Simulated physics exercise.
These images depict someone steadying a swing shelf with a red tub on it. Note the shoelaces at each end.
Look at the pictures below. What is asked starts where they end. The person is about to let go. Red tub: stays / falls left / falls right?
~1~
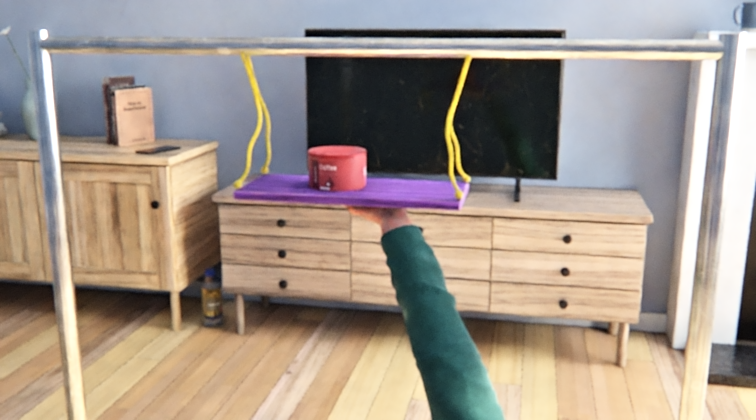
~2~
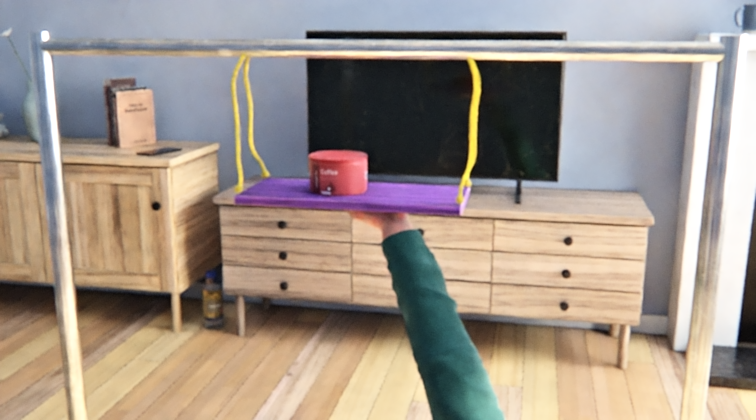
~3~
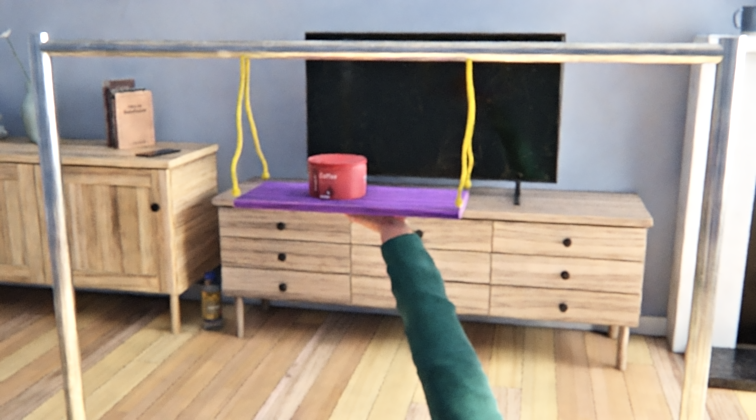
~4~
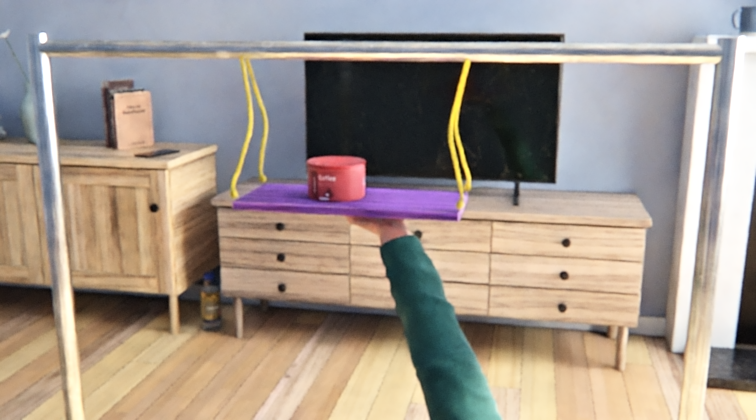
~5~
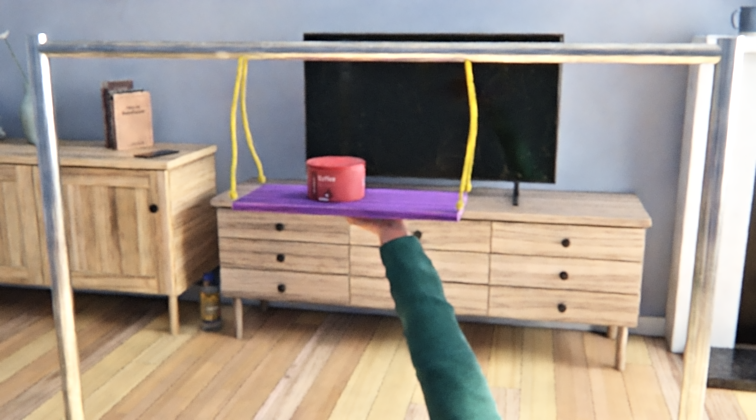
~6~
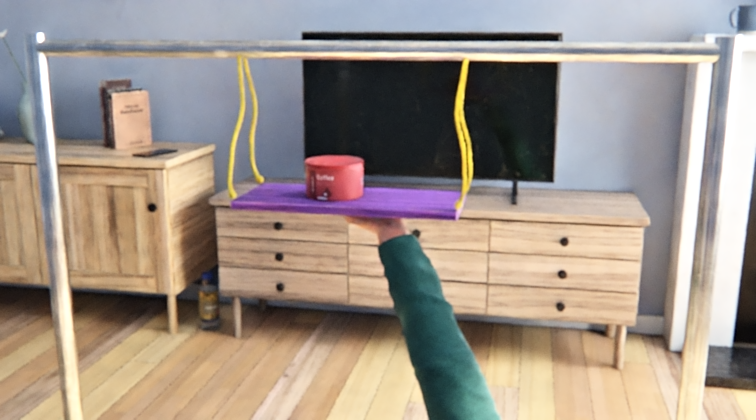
Stays.
Then, 0.54 s later than the last view, board level; tub on the board near (334, 182).
Finally, board level; tub on the board near (334, 182). The red tub keeps its place.
